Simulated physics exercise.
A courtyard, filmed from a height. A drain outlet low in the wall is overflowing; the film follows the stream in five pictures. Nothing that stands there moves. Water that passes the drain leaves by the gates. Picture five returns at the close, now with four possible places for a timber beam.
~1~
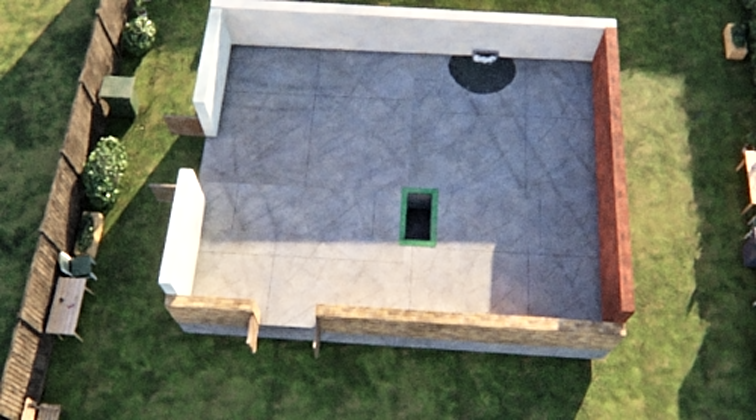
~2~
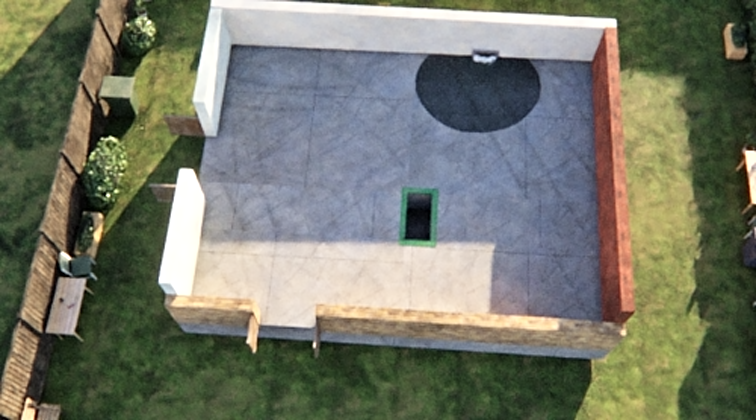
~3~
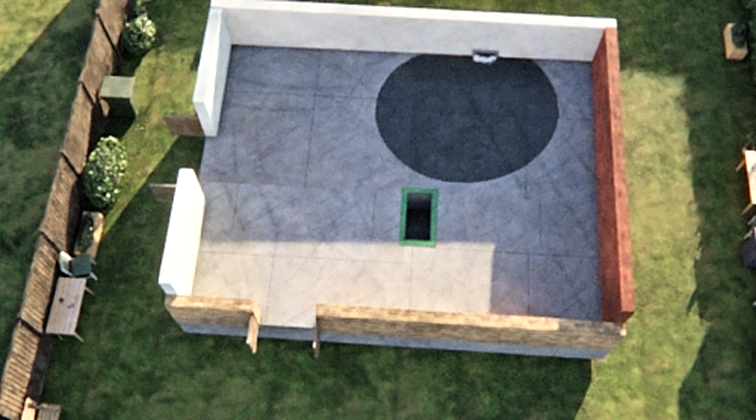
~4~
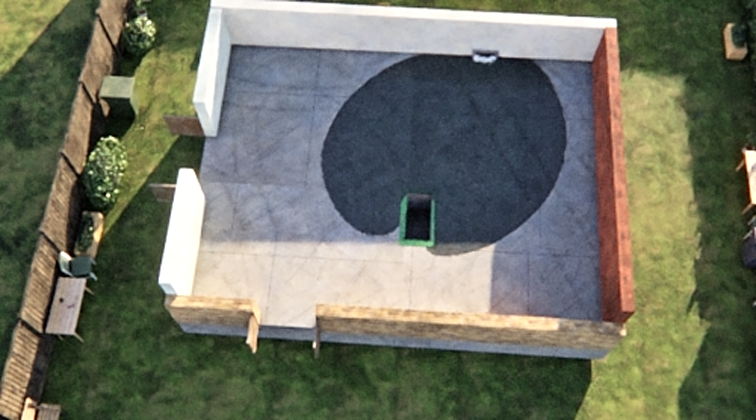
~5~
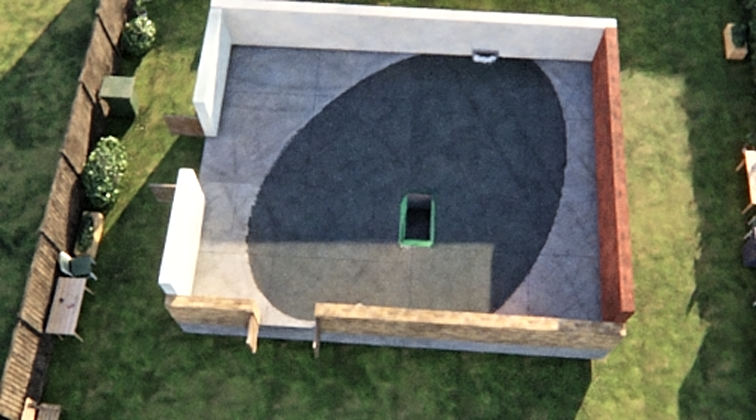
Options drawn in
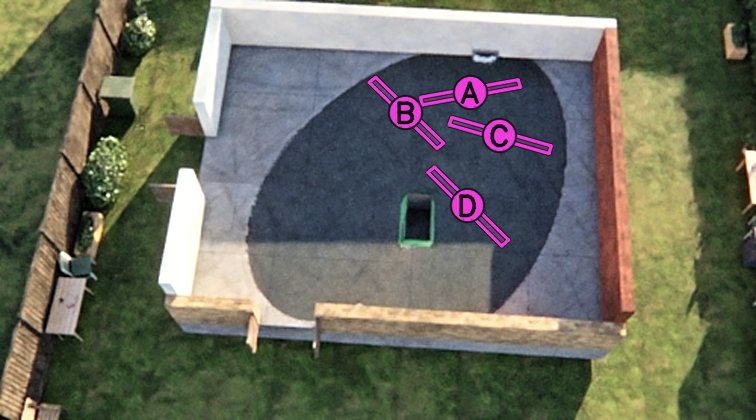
The video shows, from above, a walled paved yard on grass, where a dark wet patch spreads from an outlet at the back wall, widening across the slabs, surrounding the green-framed drain and reaching the front wall's left opening.
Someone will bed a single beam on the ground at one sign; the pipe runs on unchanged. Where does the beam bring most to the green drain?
Use spot B.
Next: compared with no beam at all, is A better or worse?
It is worse.
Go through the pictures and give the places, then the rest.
Outfall at (485, 53); green drain at (419, 217); open gate at (290, 315); open gate at (211, 168); front seen at (468, 86), 2 % of the ground wet; green drain still dry, in the first frame.
Front seen at (488, 131), 8 % of the ground wet; green drain still dry, in the second frame.
Front seen at (408, 163), 19 % of the ground wet; green drain still dry, in the third frame.
Front seen at (368, 229), 35 % of the ground wet; green drain taking water, in the fourth frame.
Front seen at (266, 276), 57 % of the ground wet; green drain taking water, in the fifth frame.
On the marked copy, A from (421, 101) to (519, 83); B from (372, 79) to (440, 145); C from (450, 121) to (550, 149); D from (431, 169) to (505, 242).
With A, about 5 % of the stream goes into the green drain, about 93 % out by the gates.
With B, about 28 % of the stream goes into the green drain, about 70 % out by the gates.
With C, about 3 % of the stream goes into the green drain, about 95 % out by the gates.
With D, about 3 % of the stream goes into the green drain, about 96 % out by the gates.
